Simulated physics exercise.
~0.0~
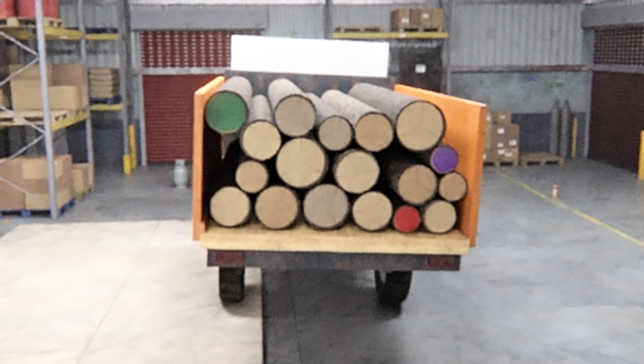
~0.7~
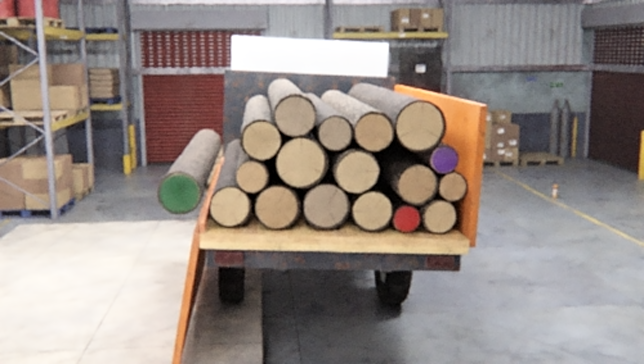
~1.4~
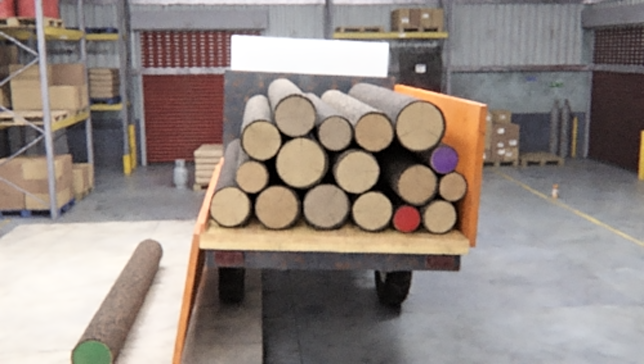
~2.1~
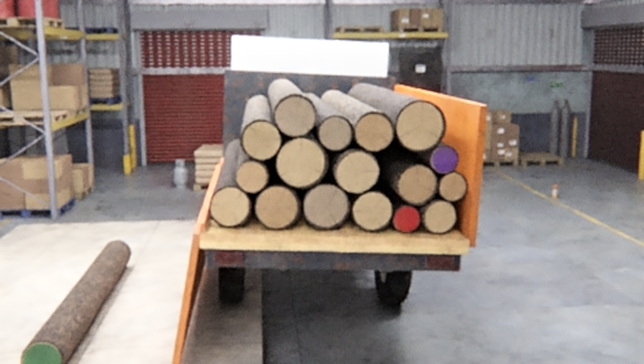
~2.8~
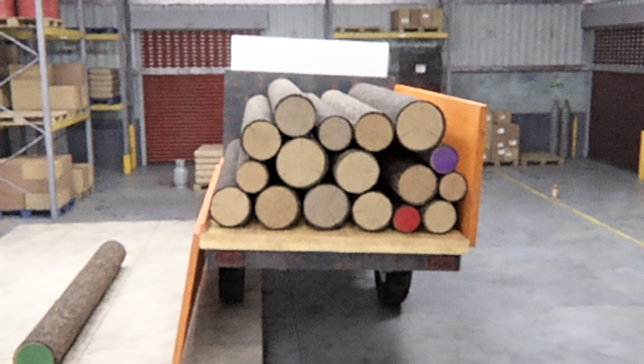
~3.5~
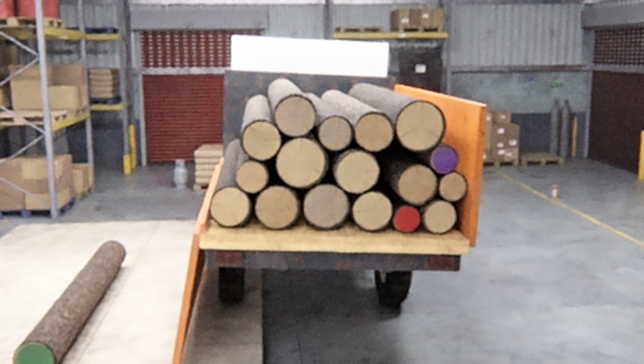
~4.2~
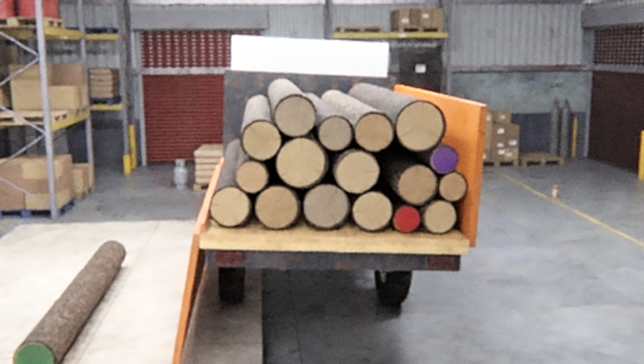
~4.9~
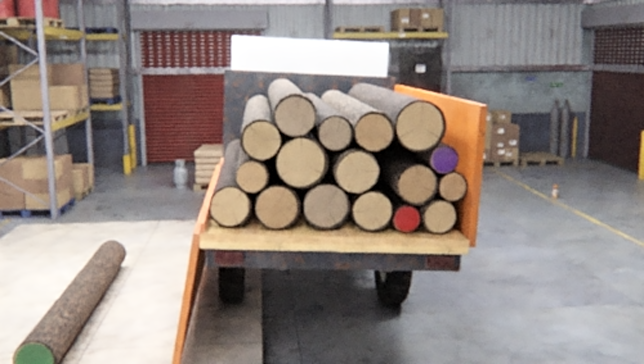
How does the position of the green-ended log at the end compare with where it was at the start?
At the start it sits at the upper left of the stack on the truck, and by the end it lies on the floor to the left of the truck.
